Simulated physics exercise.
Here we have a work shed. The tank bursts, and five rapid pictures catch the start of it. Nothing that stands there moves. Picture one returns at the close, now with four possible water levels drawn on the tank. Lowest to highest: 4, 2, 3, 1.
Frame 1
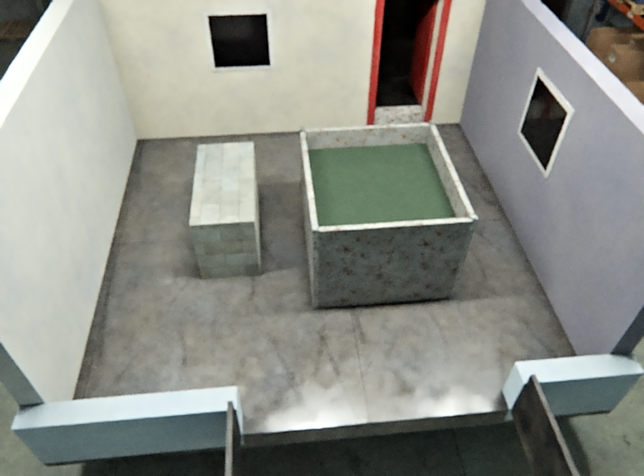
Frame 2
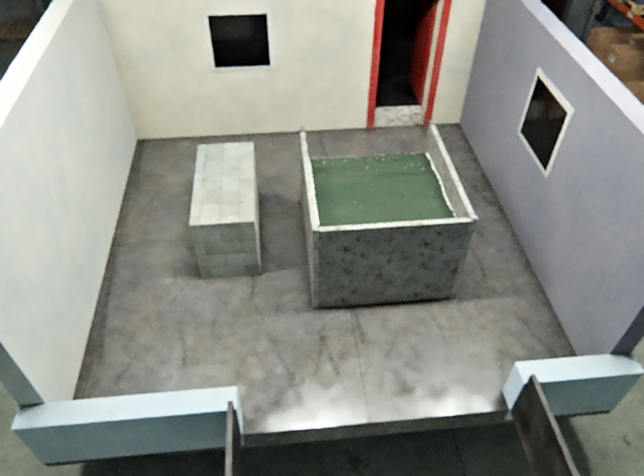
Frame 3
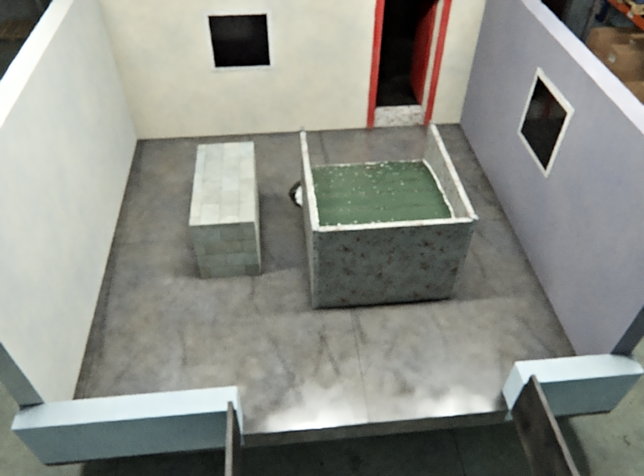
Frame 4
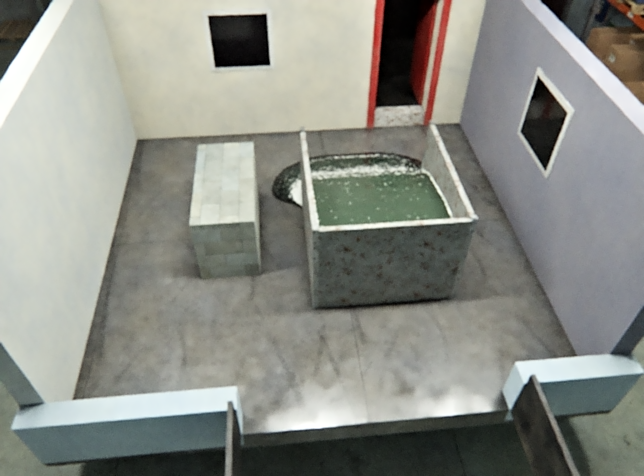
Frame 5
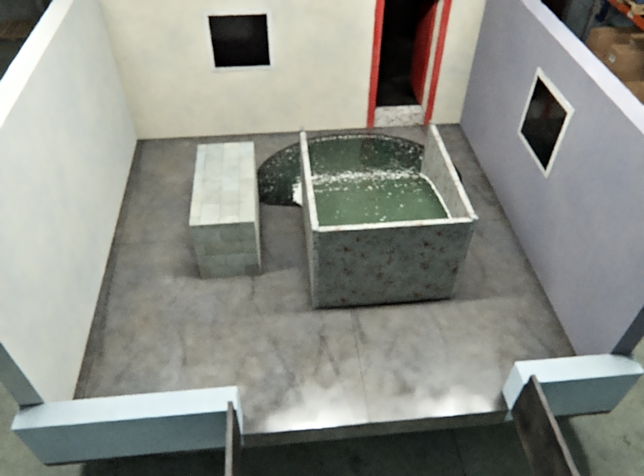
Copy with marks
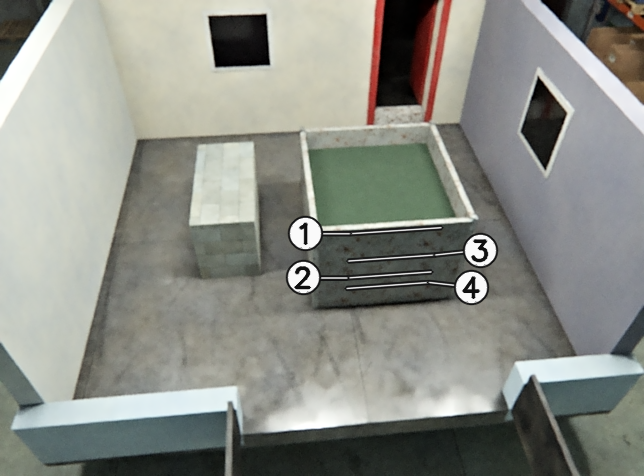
In this clip, green water rests in a speckled tank beside a pale block inside a walled work shed, then its level drops as water emerges behind the tank and spreads across the grey floor toward the left and back.
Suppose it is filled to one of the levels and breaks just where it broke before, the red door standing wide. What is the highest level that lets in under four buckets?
Level 2 just does it.
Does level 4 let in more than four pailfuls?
No, not at all.
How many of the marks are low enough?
Two.
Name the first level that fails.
3 it is.
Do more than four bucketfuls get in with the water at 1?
Yes.
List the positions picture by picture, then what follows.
Water in the tank at rest, its middle at (378, 189); foot of the red doorway at (398, 126); open gate at (379, 371).
Water covers 2 % of the ground, its front hidden from here.
Water covers 5 % of the ground, its front hidden from here.
Water covers 10 % of the ground, its front hidden from here.
Water covers 18 % of the ground and shows as far out as (274, 159).
On the marked copy, 1 at (395, 230); 2 at (389, 274); 3 at (392, 258); 4 at (388, 285); from the bottom up 4, 2, 3, 1.
With 1, dozens of bucketfuls pour in.
With 2, a bucket or two gets in.
With 3, about 11 bucketfuls get in.
With 4, nothing gets over.
